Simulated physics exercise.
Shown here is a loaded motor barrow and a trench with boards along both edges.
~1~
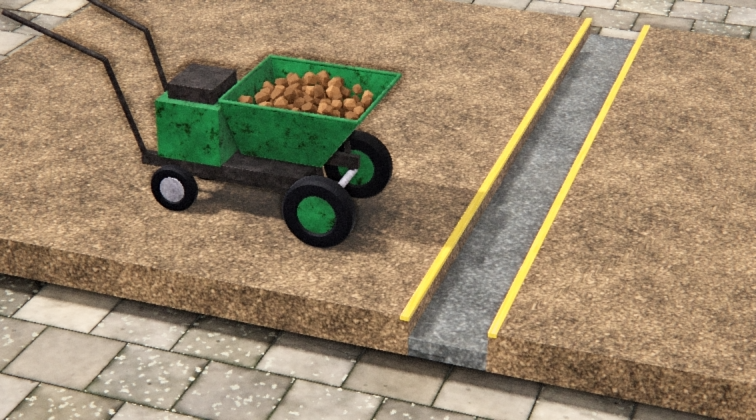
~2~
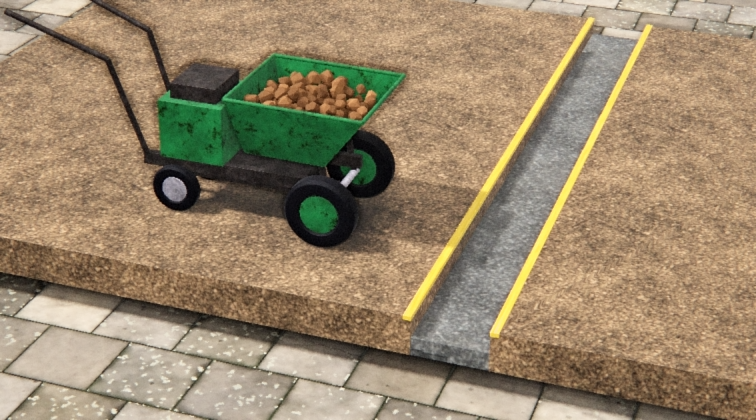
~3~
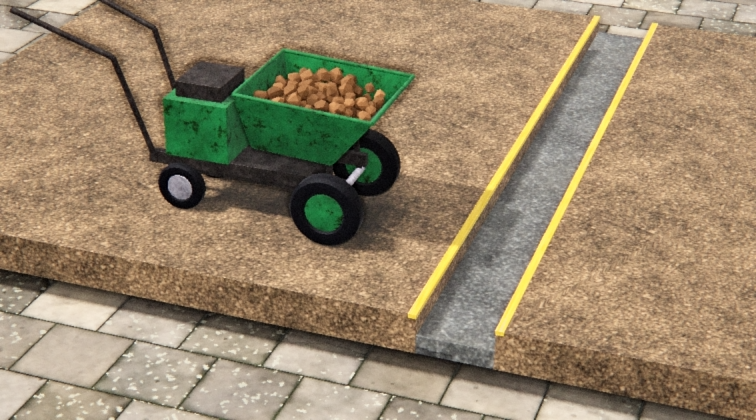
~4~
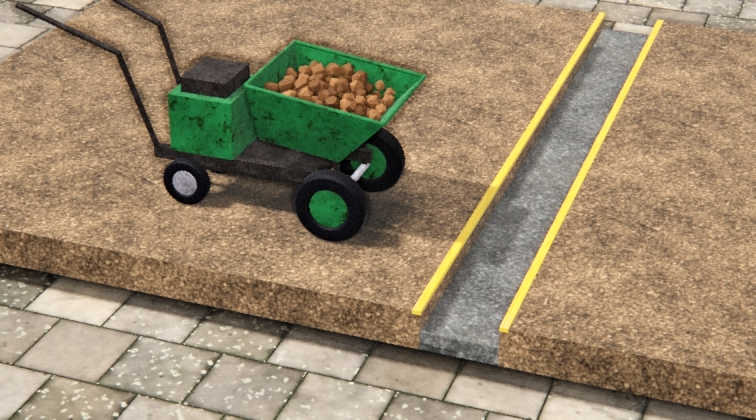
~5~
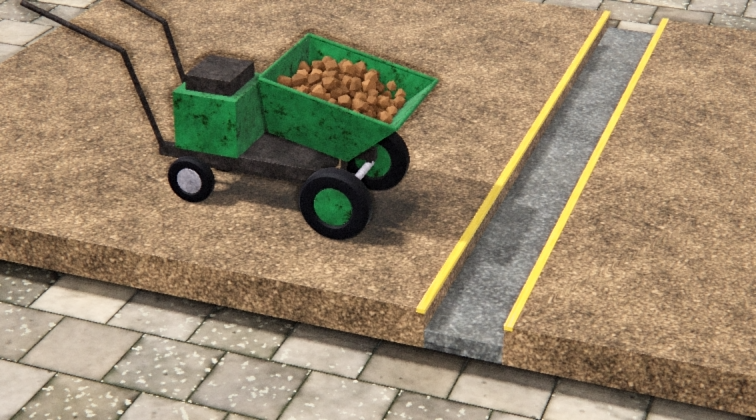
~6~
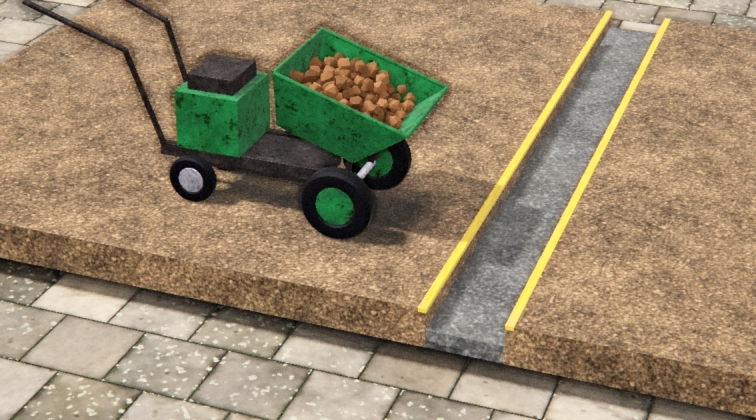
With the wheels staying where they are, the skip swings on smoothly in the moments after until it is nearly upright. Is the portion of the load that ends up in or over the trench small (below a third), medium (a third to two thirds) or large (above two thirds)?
Large.
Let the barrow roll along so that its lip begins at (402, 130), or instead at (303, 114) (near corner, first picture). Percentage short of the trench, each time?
In order: About 0 % and 50 %.
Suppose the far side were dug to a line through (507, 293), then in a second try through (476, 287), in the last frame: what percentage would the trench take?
First some 70, then 40 per cent.
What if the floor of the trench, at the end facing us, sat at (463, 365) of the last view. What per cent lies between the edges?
Estimated share: Approx. 100 %.
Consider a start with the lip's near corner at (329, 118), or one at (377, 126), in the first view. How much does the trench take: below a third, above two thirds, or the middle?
At the first place the answer is between a third and two thirds, and at the second it is above two thirds.
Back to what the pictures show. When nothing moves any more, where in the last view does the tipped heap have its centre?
Centre at rest, last view: Approx. (501, 244).
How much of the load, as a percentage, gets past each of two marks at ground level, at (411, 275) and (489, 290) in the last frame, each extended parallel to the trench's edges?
Around 80 per cent for the first, around 20 per cent for the second.
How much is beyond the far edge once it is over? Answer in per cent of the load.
Roughly 0 per cent of the load.
Just after the last frame, skip tipped steeply; every one in the skip.
A moment on, skip tipped steeply; the larger part in the skip; just a few short of the trench; roughly a quarter in or heaped over the trench; just a few falling.
Further on, skip tipped right over; roughly a quarter in the skip; about a tenth short of the trench; the larger part in or heaped over the trench.
When it is over, skip tipped right over; about a tenth in the skip; about a tenth short of the trench; the larger part in or heaped over the trench; just a few beyond it.
